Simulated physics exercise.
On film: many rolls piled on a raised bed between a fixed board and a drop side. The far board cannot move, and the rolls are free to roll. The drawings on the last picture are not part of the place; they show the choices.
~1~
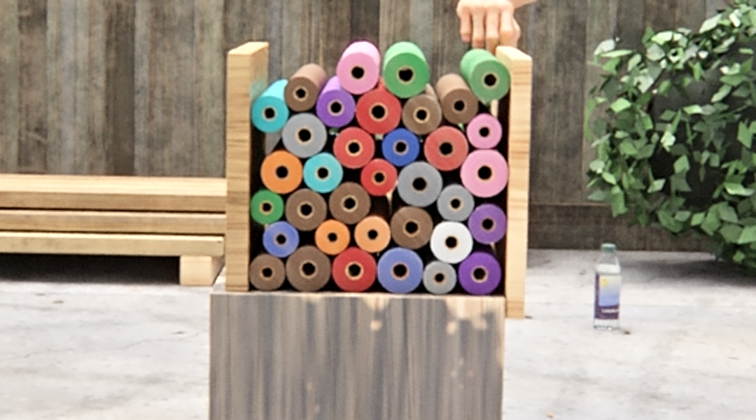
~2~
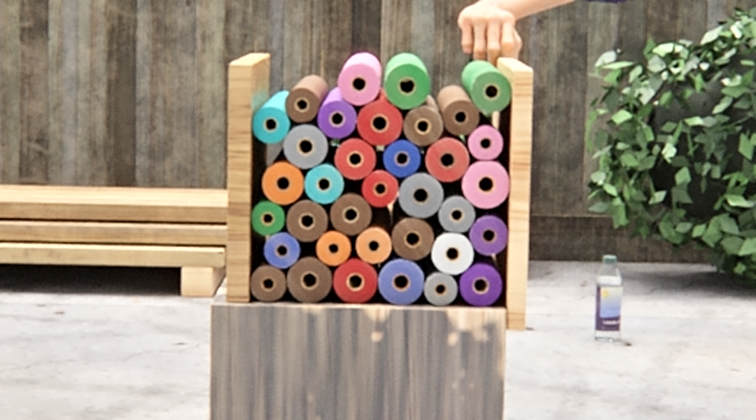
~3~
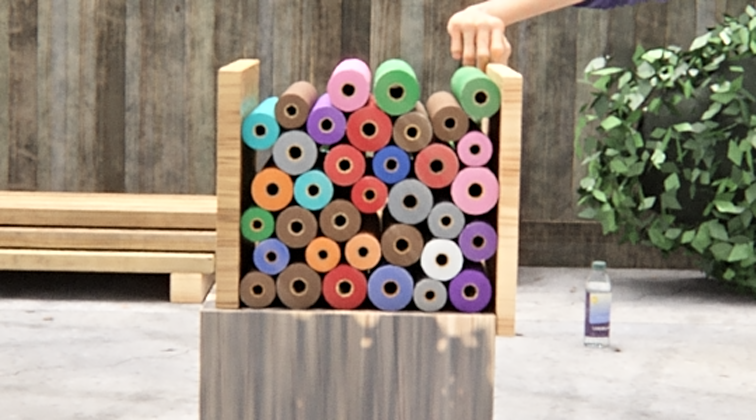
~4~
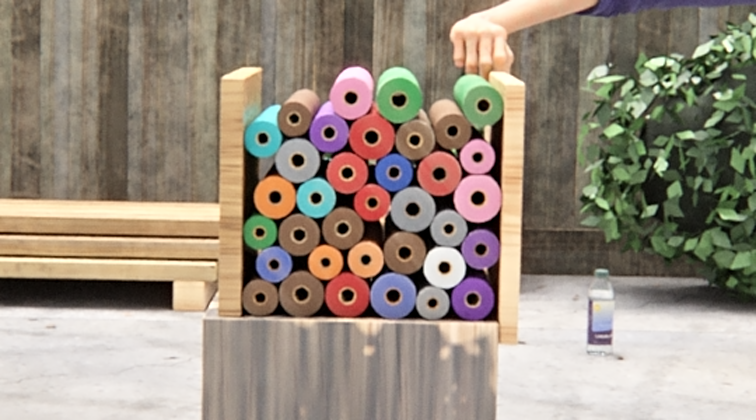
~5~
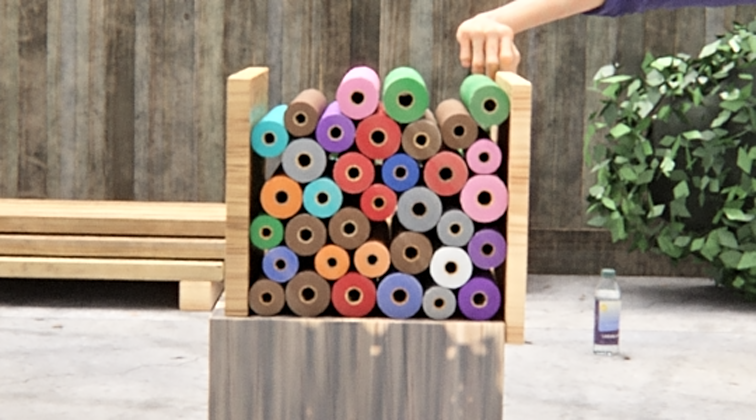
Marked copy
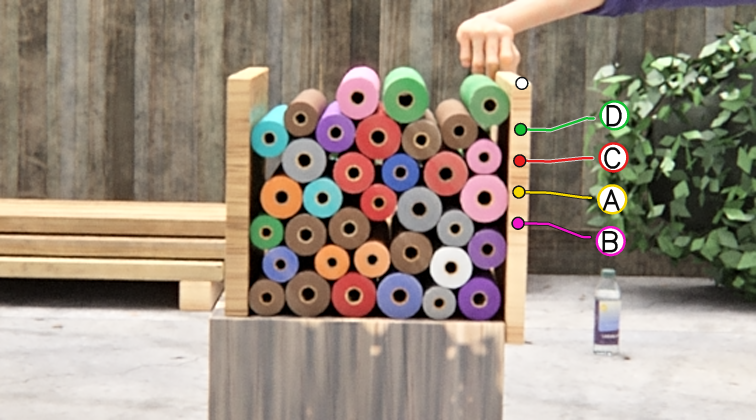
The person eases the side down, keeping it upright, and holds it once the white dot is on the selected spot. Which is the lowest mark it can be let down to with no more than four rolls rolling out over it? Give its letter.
The lowest mark that will do is B.
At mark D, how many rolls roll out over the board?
At D the number is none.
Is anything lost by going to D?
At D: No.
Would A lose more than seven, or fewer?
Fewer than seven.
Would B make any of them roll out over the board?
At B: Yes.
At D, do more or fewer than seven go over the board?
Fewer than seven.
On the marked copy, A at (519, 192); B at (518, 223); C at (520, 161); D at (520, 130); the white dot at (522, 83).
Following B. Soon after the start, top of the board (510, 146).
Later, top of the board (508, 219).
In the end, top of the board (508, 222), three out over the board.
As for the rest, A one out over the board; C none out over the board; D none out over the board.
